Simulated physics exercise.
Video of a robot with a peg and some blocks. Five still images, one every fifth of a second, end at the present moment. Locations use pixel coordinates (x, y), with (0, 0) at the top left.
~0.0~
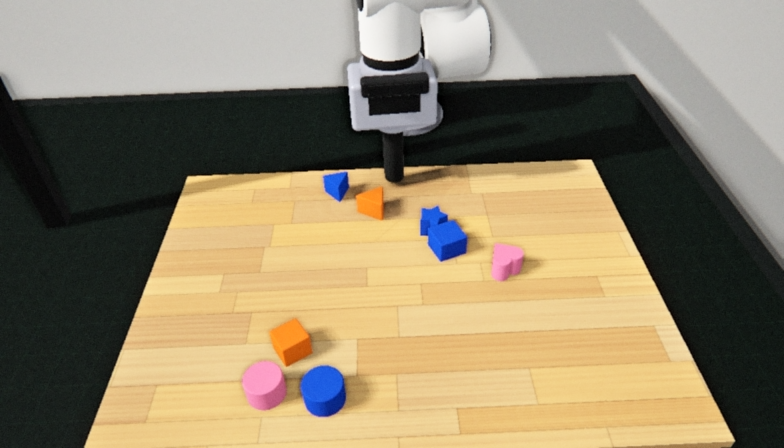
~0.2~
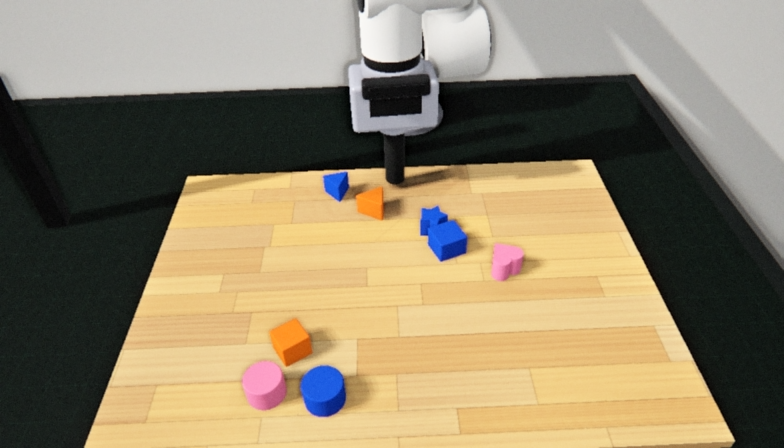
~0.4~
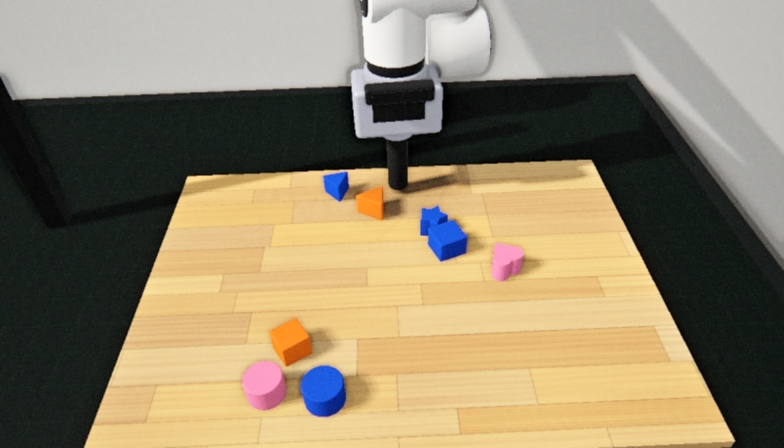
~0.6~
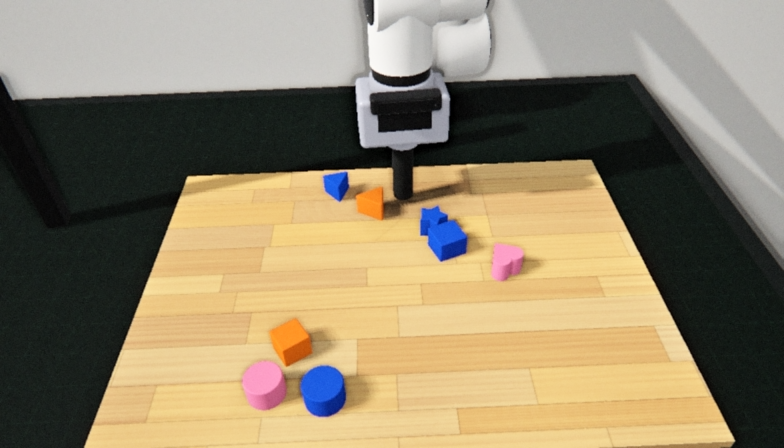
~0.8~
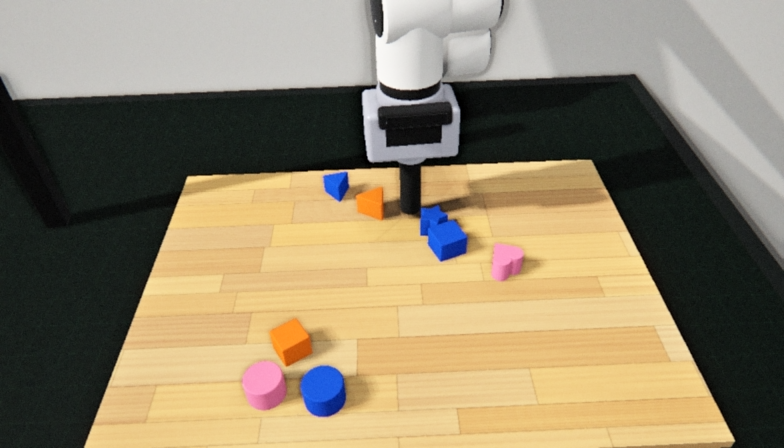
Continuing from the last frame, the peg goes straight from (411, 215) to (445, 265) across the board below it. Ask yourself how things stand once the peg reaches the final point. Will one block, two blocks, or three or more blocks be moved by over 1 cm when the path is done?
My prediction: No fewer than three blocks.
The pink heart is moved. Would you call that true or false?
That statement is accurate.
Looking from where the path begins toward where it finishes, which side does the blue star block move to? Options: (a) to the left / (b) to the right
a: To the left.
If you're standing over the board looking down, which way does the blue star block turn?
Verdict: Counterclockwise.
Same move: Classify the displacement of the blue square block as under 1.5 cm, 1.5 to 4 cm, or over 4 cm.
By the end of the path, it will have gone past 4 cm.
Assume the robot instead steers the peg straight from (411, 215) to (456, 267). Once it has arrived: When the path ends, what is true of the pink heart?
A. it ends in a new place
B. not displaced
The one that fits is A, it ends in a new place.
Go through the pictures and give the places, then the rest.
The first frame shows lower end of the peg at (394, 178), tops of blocks, orange triangular block at (373, 195), blue star block at (433, 214), blue square block at (448, 232), pink heart at (506, 253).
The second frame shows peg at (395, 180), blocks as before.
The third frame shows peg at (398, 185), blocks as before.
The fourth frame shows peg at (403, 195), blocks as before.
The fifth frame shows peg at (411, 209), orange triangular block at (373, 195), blue star block at (433, 214), blue square block at (448, 232), pink heart at (506, 253).
What follows on the original path. One third of the way, peg at (421, 225); blue star block at (444, 222), turned 20° anticlockwise; blue square block at (459, 240), turned 15° clockwise.
Two thirds of the way, peg at (433, 242); blue star block at (457, 234), turned 50° anticlockwise; blue square block at (477, 250); pink heart at (510, 254).
At the end, peg at (445, 259); orange triangular block not moved; blue star block at (469, 249), turned 65° anticlockwise; blue square block at (495, 261), turned 20° anticlockwise; pink heart at (526, 256), turned 45° anticlockwise.
